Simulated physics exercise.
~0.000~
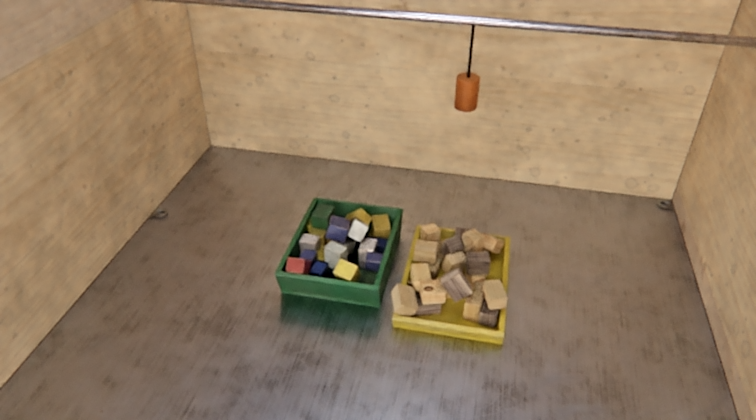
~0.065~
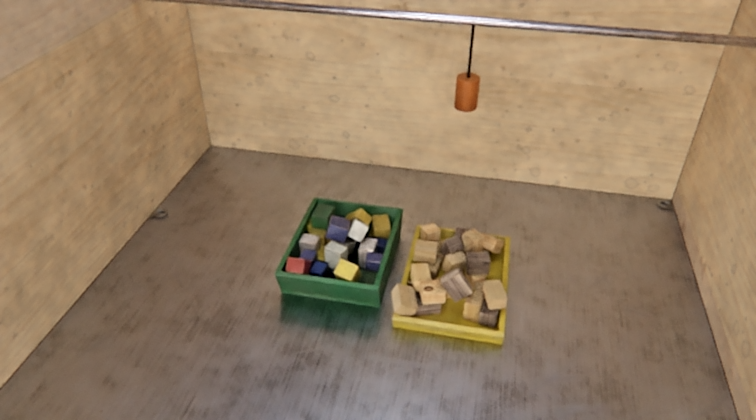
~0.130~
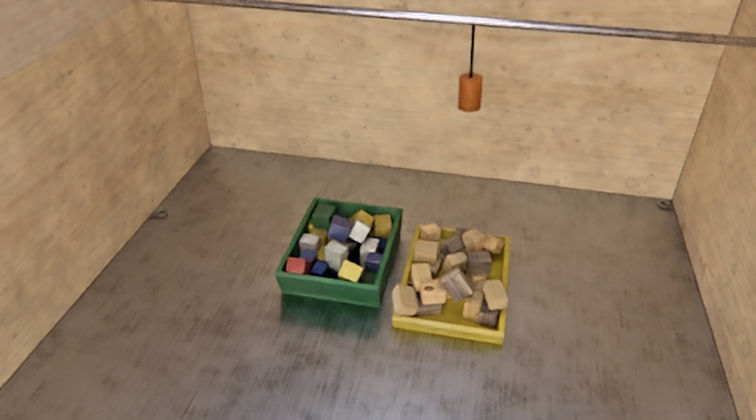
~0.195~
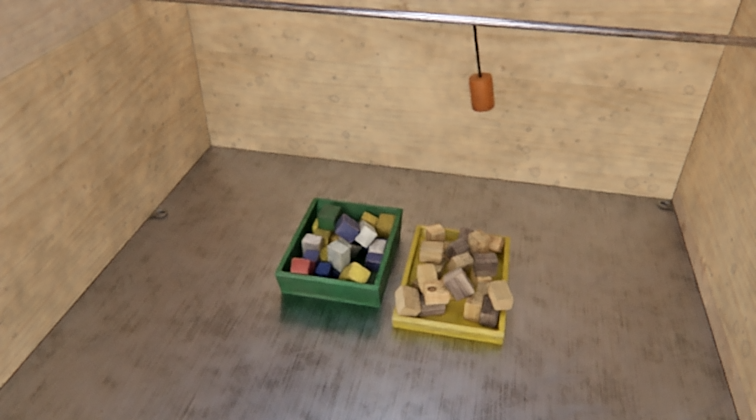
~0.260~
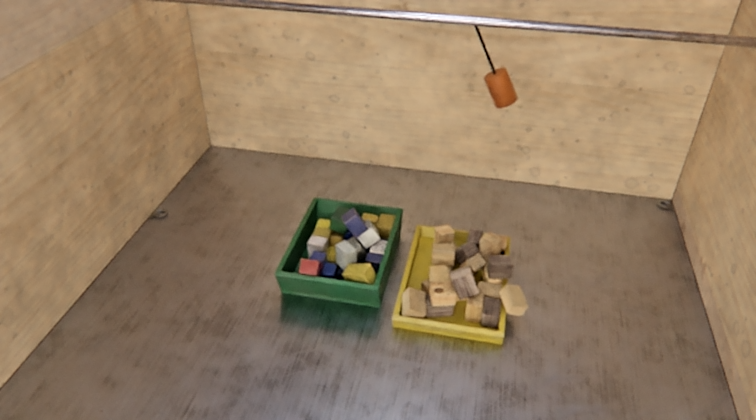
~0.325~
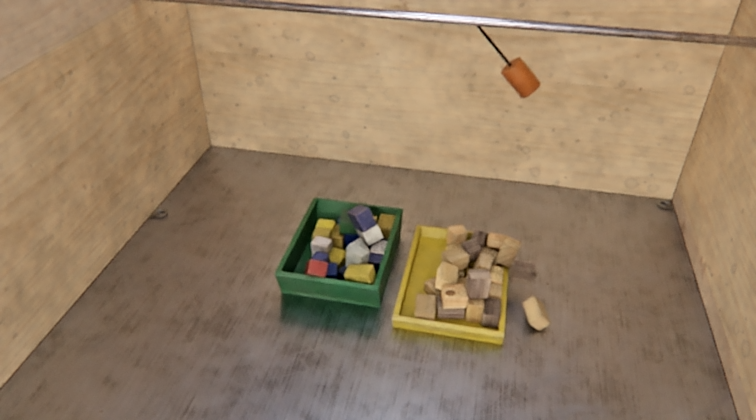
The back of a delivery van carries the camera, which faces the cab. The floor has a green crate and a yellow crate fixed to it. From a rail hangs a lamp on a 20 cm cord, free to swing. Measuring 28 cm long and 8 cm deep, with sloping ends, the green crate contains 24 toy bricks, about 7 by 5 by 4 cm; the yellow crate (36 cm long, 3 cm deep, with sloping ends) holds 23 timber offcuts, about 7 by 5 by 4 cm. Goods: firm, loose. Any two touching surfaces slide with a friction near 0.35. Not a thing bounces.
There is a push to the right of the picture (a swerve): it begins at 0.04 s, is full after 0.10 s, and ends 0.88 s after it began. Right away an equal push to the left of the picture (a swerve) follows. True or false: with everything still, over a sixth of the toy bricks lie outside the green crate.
False.
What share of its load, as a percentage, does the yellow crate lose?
Loss for the yellow crate - 35 per cent.
After 0.66 s, 1 of 24 out of the green crate and 4 of 23 out of the yellow crate.
After 1.07 s, 1 of 24 out of the green crate and 4 of 23 out of the yellow crate.
After 1.65 s, 2 of 24 out of the green crate and 8 of 23 out of the yellow crate.
Outcome (at 2.40 s), 2 of 24 out of the green crate and 8 of 23 out of the yellow crate. Asked share, 2 of 24, 8 per cent.
